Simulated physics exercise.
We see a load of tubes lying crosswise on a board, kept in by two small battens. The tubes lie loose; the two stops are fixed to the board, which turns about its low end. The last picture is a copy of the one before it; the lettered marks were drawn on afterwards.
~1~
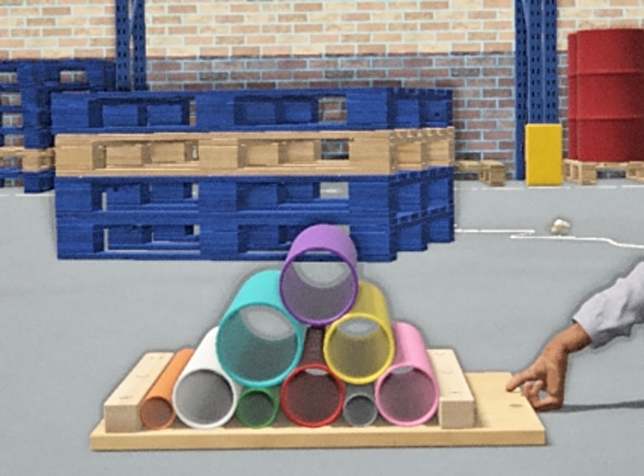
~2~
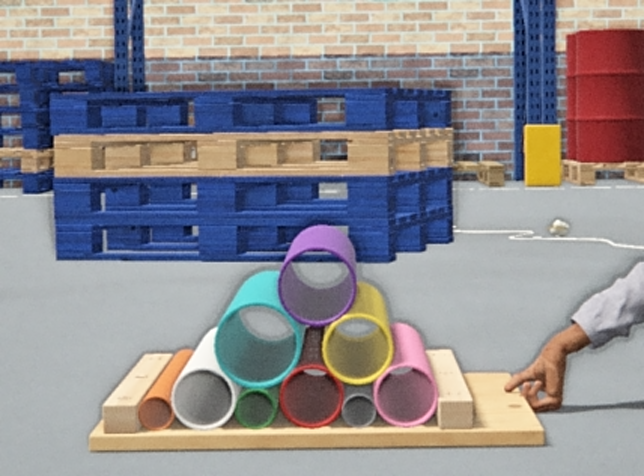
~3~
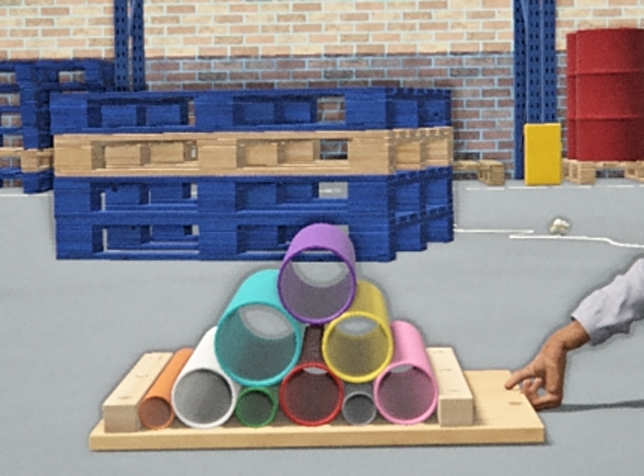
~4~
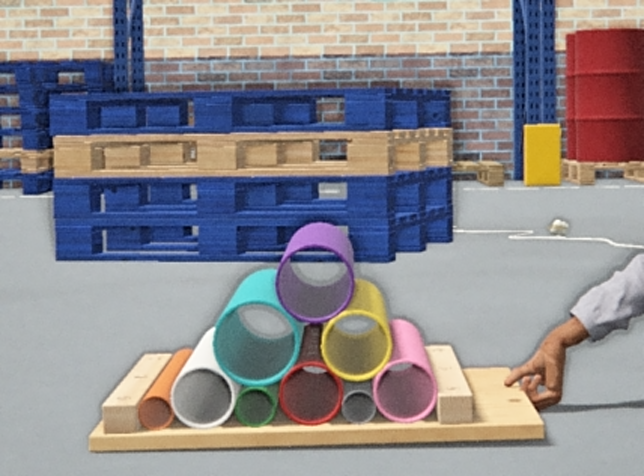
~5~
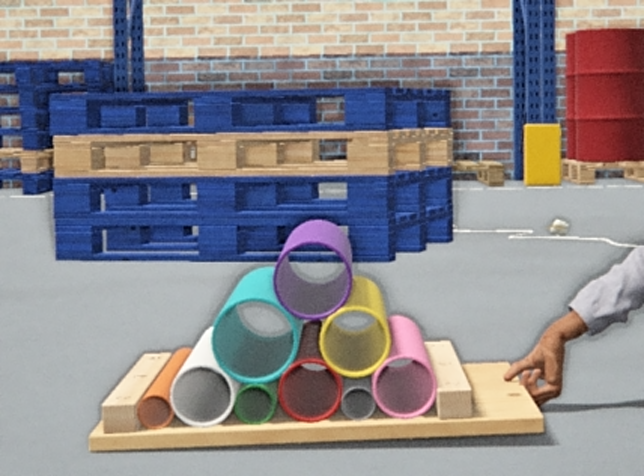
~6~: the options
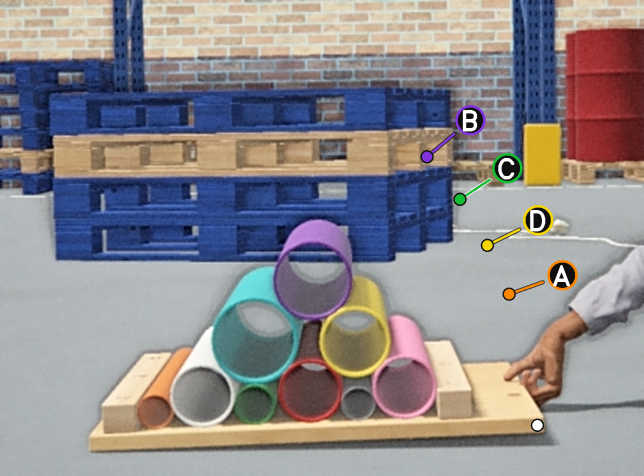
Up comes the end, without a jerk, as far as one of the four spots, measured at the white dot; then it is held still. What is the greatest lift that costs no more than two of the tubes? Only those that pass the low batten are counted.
Up to B.
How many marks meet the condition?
Four of them.
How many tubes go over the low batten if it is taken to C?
With C, none.
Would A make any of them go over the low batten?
No.
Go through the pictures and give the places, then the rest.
In the first picture, turquoise tube (259, 345); purple tube (318, 286); board (320, 395).
In the second picture, board (319, 395); orange tube (156, 413).
In the third picture, board (320, 393); pink tube (406, 394); grey tube (360, 409).
In the fourth picture, board (319, 392); orange tube (156, 413); white tube (203, 398).
In the fifth picture, board (319, 390); orange tube (155, 412); white tube (202, 395).
On the marked copy, A at (509, 294); B at (427, 157); C at (460, 199); D at (487, 245); the white dot at (538, 425).
Taking B. A third of the way, board at 21°.
Two thirds of the way, board at 39°.
When it is over, board at 39°, none over the low batten.
As for the rest, A none over the low batten; C none over the low batten; D none over the low batten.
